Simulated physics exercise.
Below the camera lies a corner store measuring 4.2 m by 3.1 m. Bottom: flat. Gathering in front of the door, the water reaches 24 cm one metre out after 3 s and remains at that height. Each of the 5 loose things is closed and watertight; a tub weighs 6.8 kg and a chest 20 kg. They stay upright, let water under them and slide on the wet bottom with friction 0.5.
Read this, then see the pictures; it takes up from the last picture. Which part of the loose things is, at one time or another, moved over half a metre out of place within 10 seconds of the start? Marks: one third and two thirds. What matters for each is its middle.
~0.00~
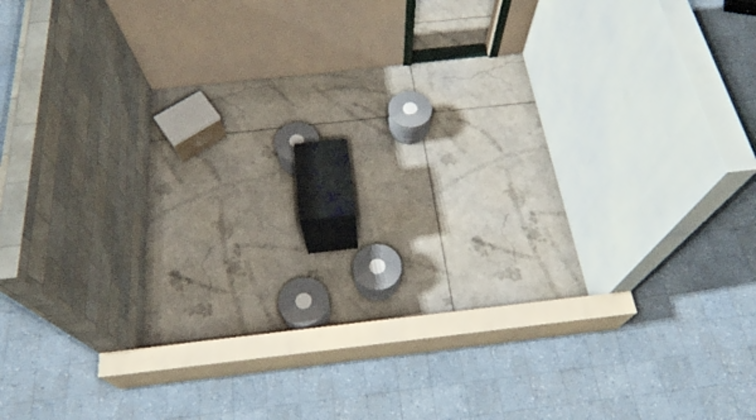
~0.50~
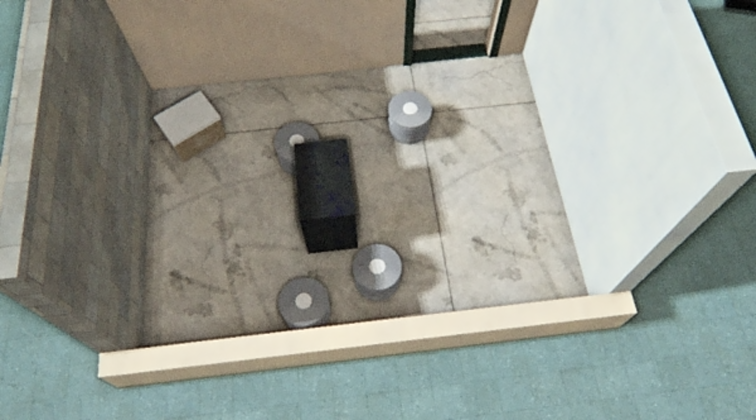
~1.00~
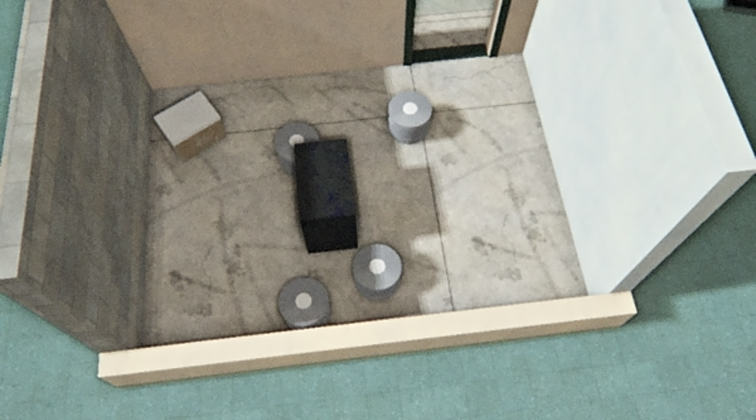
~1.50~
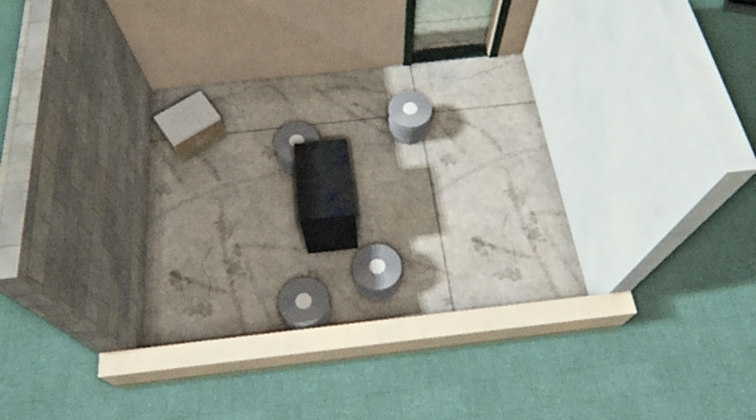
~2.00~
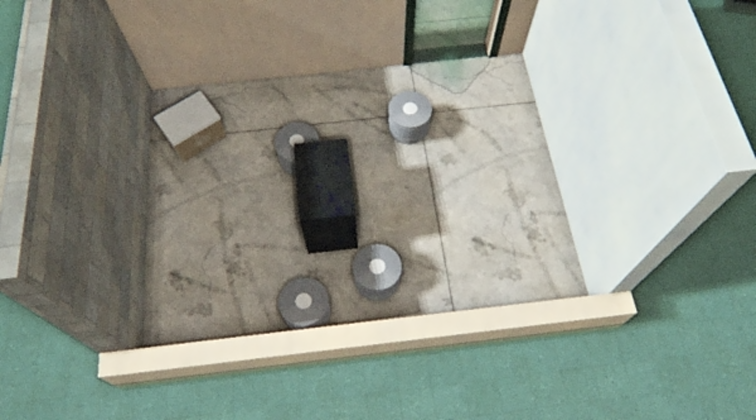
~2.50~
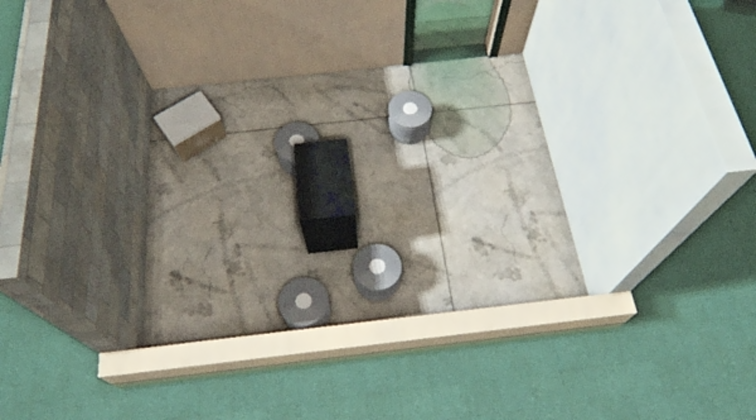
Middle band: A third to two thirds.
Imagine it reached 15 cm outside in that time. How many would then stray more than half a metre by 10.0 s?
Then the count would be 3.
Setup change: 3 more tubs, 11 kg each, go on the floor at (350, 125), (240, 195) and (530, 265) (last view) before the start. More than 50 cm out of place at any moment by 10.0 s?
Respectively, lower, lower and higher.
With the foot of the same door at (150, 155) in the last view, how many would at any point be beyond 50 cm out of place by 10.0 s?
The answer would then be 3.
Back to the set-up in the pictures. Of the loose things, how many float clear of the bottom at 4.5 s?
At that point I count 0.
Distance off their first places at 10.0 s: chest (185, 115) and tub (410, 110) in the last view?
20 cm, 250 cm.
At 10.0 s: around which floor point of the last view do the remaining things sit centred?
They're centred close to (226, 172).
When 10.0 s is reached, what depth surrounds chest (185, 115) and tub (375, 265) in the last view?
Around 8 cm and 7 cm.
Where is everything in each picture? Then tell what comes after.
The first frame shows a tub at (410, 109) rests on the ground; a tub at (377, 267) rests on the ground; 0.0 m2 under water; 0 of 5 have shifted.
The second frame shows a tub at (410, 109), on the bottom; a tub at (377, 267) rests on the ground; 0.0 m2 under water; 0 of 5 have shifted.
The third frame shows a tub at (410, 109) rests on the ground; a tub at (377, 267), on the bottom; water covers 0.0 m2; 0 of 5 have shifted.
The fourth frame shows a tub at (410, 109), on the bottom; a tub at (377, 267) rests on the ground; water covers 0.0 m2; 0 of 5 have shifted.
The fifth frame shows a tub at (410, 109) rests on the ground; a tub at (377, 267) rests on the ground; 0.2 m2 under water; 0 of 5 have shifted.
The sixth frame shows a tub at (410, 109) rests on the ground; a tub at (377, 267), on the bottom; 1.1 m2 under water; 0 of 5 have shifted.
After 3.5 s 0 of 5 are over 50 cm from their spots; 0 afloat.
After 4.5 s 1 of 5 are over 50 cm from their spots; 0 afloat.
After 7.0 s 3 of 5 are over 50 cm from their spots; 1 afloat.
After 10.0 s 3 of 5 are over 50 cm from their spots, and 3 have been at some point; 4 afloat.
